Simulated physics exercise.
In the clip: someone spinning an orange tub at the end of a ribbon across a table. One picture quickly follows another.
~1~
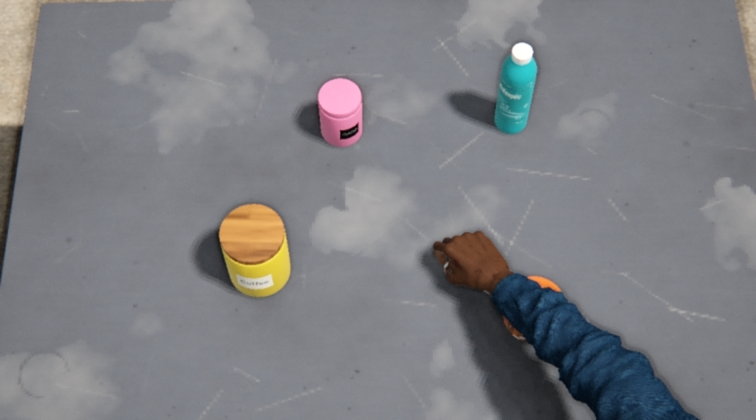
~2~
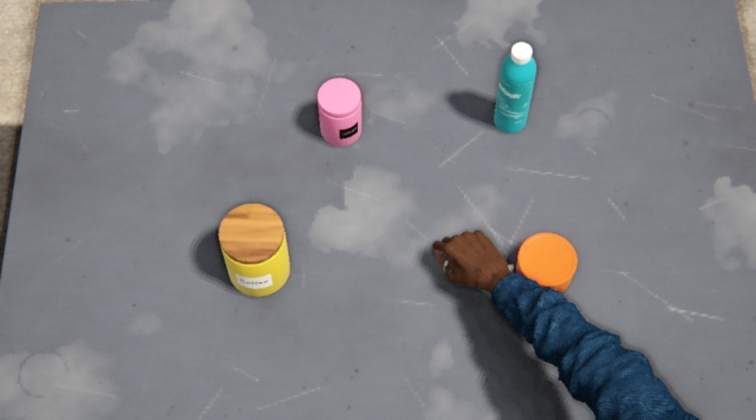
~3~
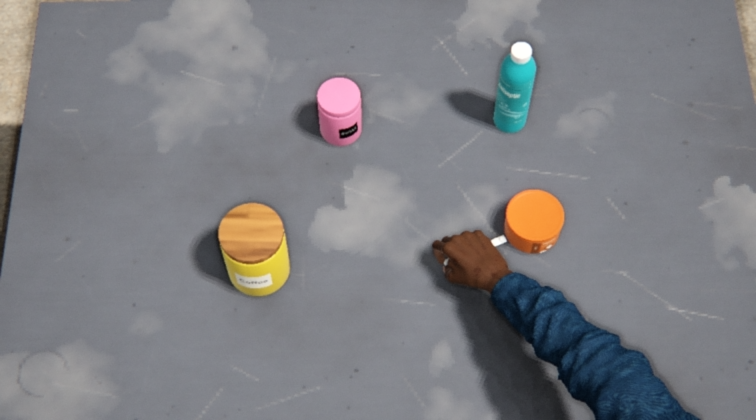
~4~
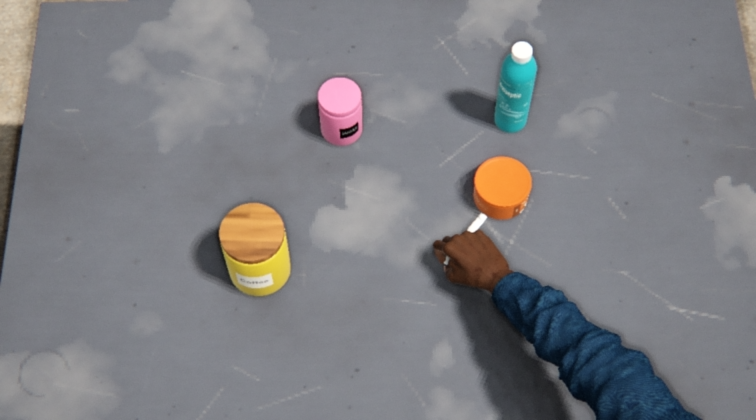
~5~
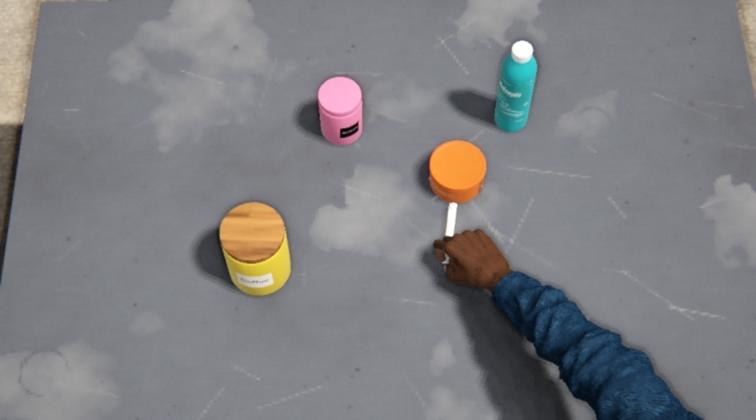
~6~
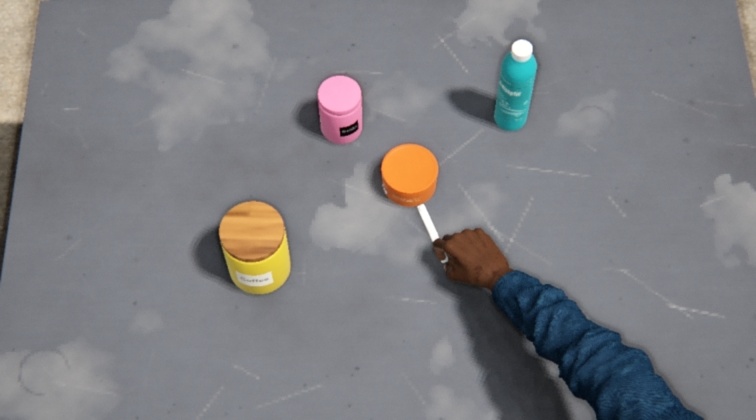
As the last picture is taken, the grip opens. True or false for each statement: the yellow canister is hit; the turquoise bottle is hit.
Yellow canister: True; turquoise bottle: False.
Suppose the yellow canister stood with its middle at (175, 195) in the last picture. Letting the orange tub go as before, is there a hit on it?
It goes free.
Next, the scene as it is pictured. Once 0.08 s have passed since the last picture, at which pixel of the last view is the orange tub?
At that time it is around pixel (330, 218).
Then, 0.08 s on from there, tub near (330, 217).
Then, 0.20 s on from there, tub near (310, 228); yellow canister pushed aside.
In the end, tub near (310, 228); yellow canister pushed aside. The yellow canister takes the knock and the turquoise bottle stays untouched.
